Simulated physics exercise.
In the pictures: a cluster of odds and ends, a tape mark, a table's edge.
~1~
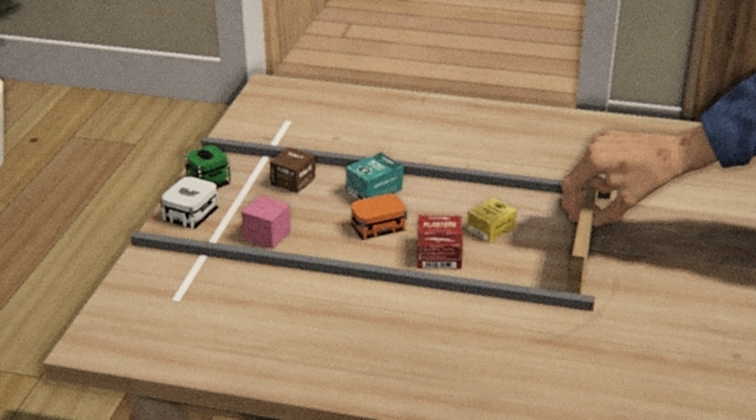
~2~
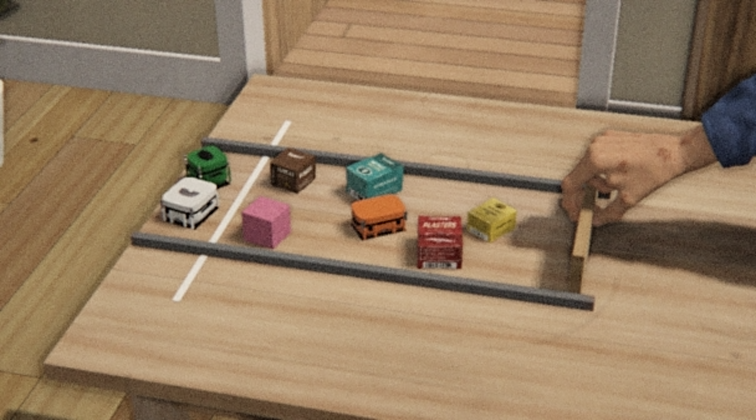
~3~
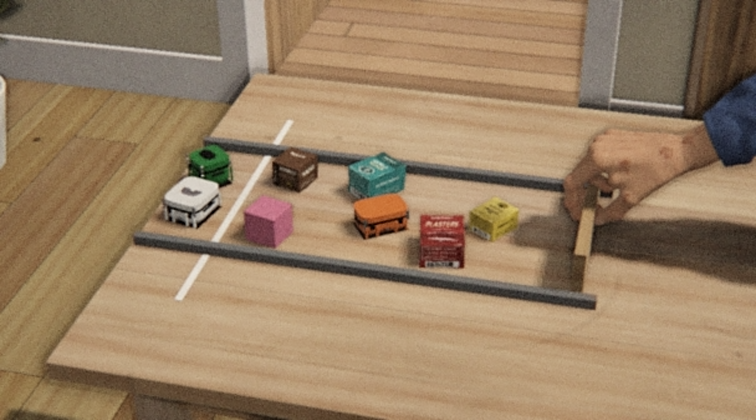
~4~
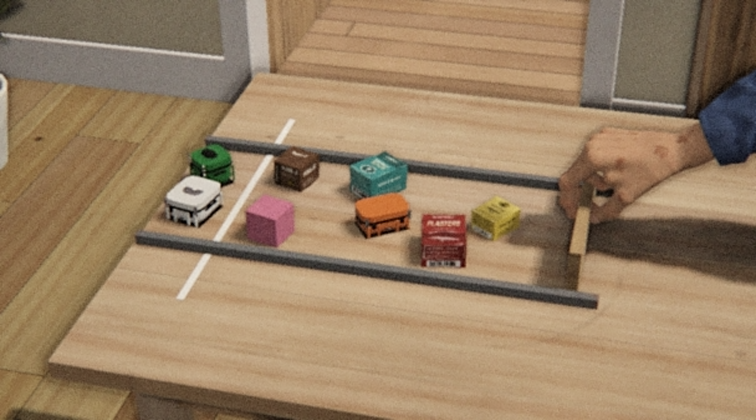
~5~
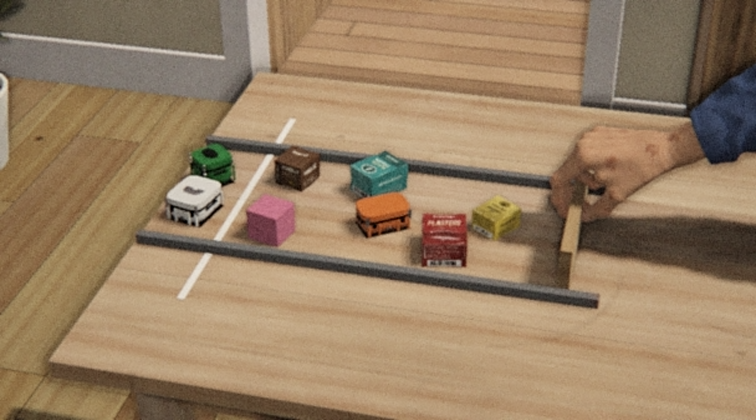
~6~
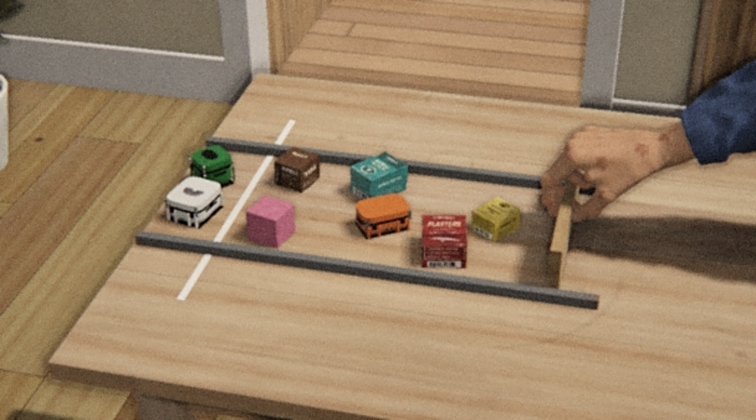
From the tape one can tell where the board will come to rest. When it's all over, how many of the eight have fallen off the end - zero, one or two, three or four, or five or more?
After that push only one or two come off the table.
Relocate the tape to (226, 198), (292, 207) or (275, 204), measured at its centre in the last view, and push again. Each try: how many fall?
Counts per try, in order: 3 / 0 / 0.
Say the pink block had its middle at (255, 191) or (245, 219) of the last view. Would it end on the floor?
Taking the places in order, it sits tight; it sits tight.
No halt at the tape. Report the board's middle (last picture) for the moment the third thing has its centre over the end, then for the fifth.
First at (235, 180), next at (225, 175).
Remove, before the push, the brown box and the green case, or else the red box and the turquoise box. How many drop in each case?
Try one: 1; try two: 0.
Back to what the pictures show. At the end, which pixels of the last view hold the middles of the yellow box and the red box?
I'd put one at around (228, 189) and the other at around (206, 212).
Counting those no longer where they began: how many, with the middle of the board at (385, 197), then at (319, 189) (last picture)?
Tally: First 4; then 6.
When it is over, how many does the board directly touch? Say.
The count comes out at 3.
Soon after, none off yet; green case at rest near (212, 168); white case at rest near (195, 203); brown box at rest near (297, 170).
After that, none off yet; green case at rest near (209, 167); white case moving near (183, 202); brown box displaced well along near (238, 157).
In the end, the number that fall off is one or two; gone, white case and green case.
